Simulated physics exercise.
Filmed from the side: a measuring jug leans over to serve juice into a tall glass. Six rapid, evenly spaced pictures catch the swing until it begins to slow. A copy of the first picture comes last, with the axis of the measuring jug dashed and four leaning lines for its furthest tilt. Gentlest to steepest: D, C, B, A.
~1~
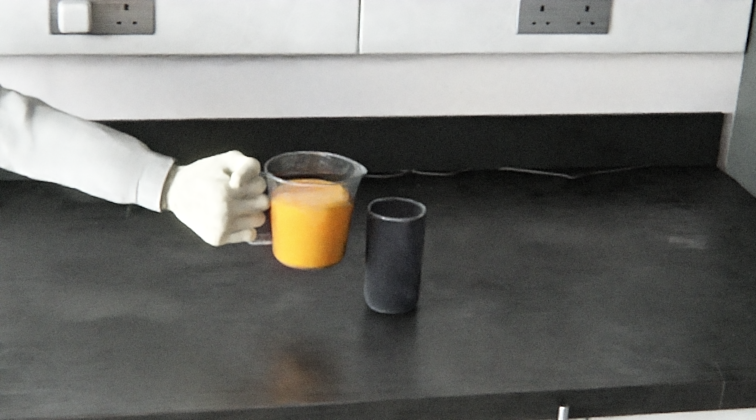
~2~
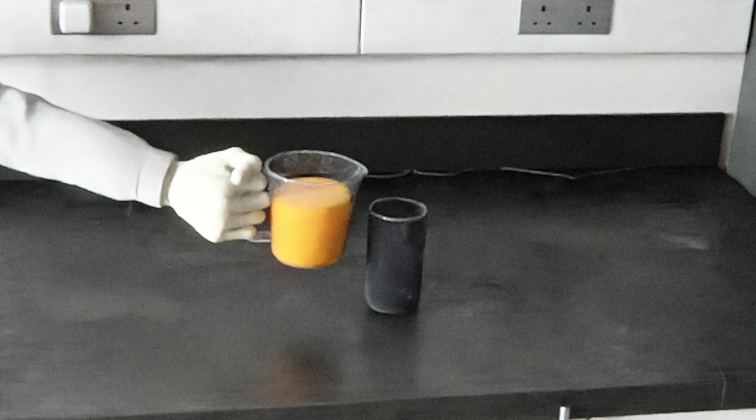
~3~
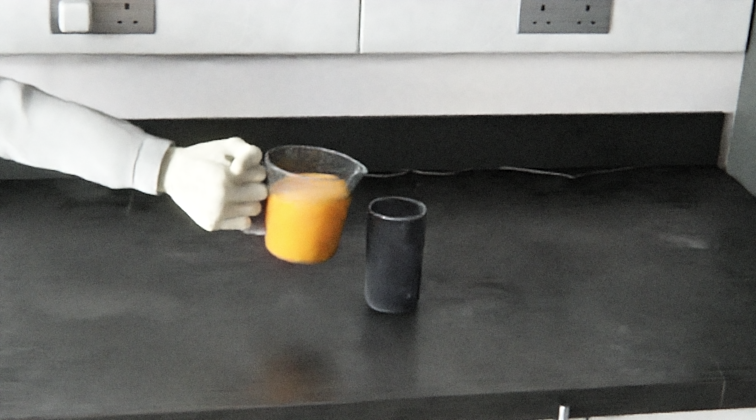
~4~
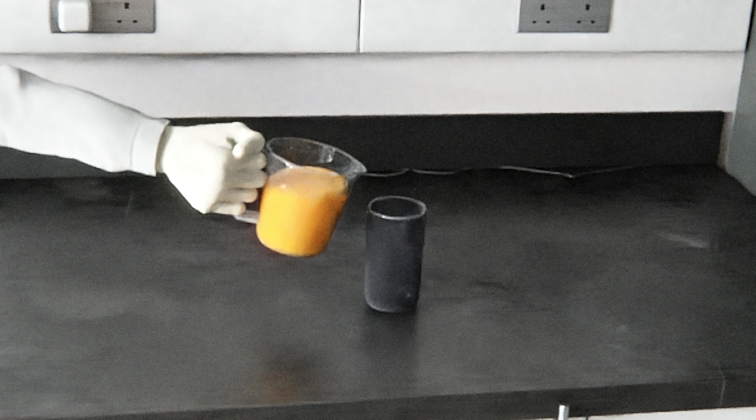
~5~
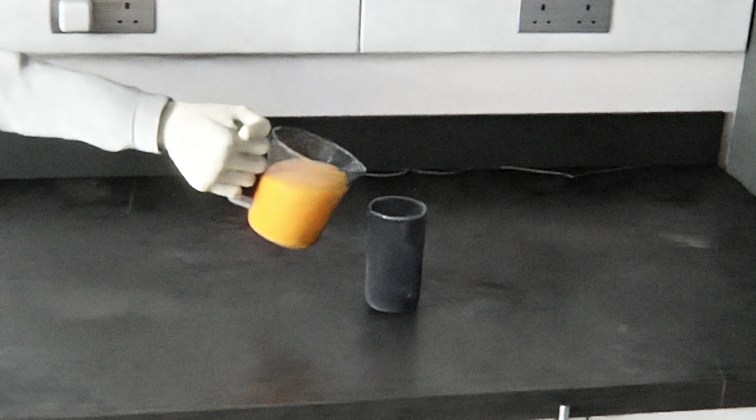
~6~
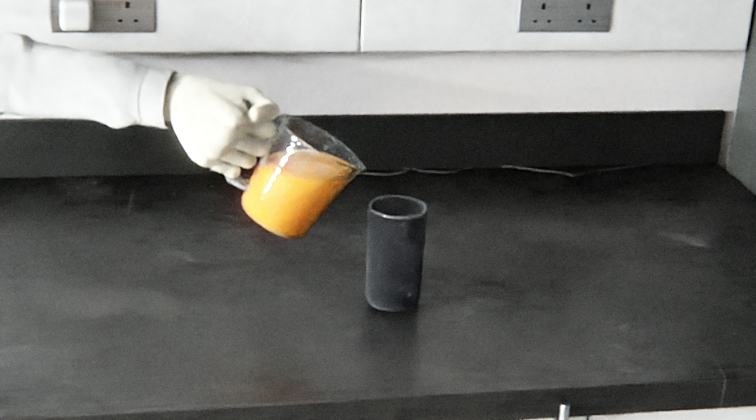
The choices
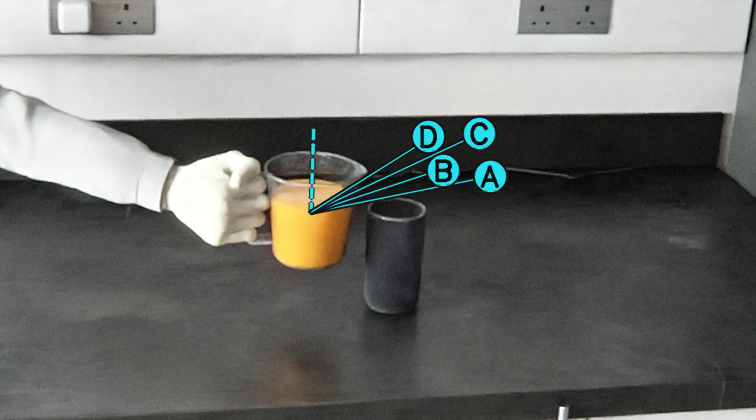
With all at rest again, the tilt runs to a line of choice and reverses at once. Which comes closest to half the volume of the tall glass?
D.
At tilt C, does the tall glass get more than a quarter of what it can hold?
Yes, it does.
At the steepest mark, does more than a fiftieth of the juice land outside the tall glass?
Yes.
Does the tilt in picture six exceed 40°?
No, it does not.
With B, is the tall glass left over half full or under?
Over.
On the marked copy, A at (474, 179); B at (426, 174); C at (463, 140); D at (415, 147).
With A, the tall glass ends with about 86 % of what it can hold; 17 % of the juice is spilt.
With B, the tall glass ends with about 82 % of what it can hold; 6 % of the juice is spilt.
With C, the tall glass ends with about 69 % of what it can hold.
With D, the tall glass ends with about 47 % of what it can hold.
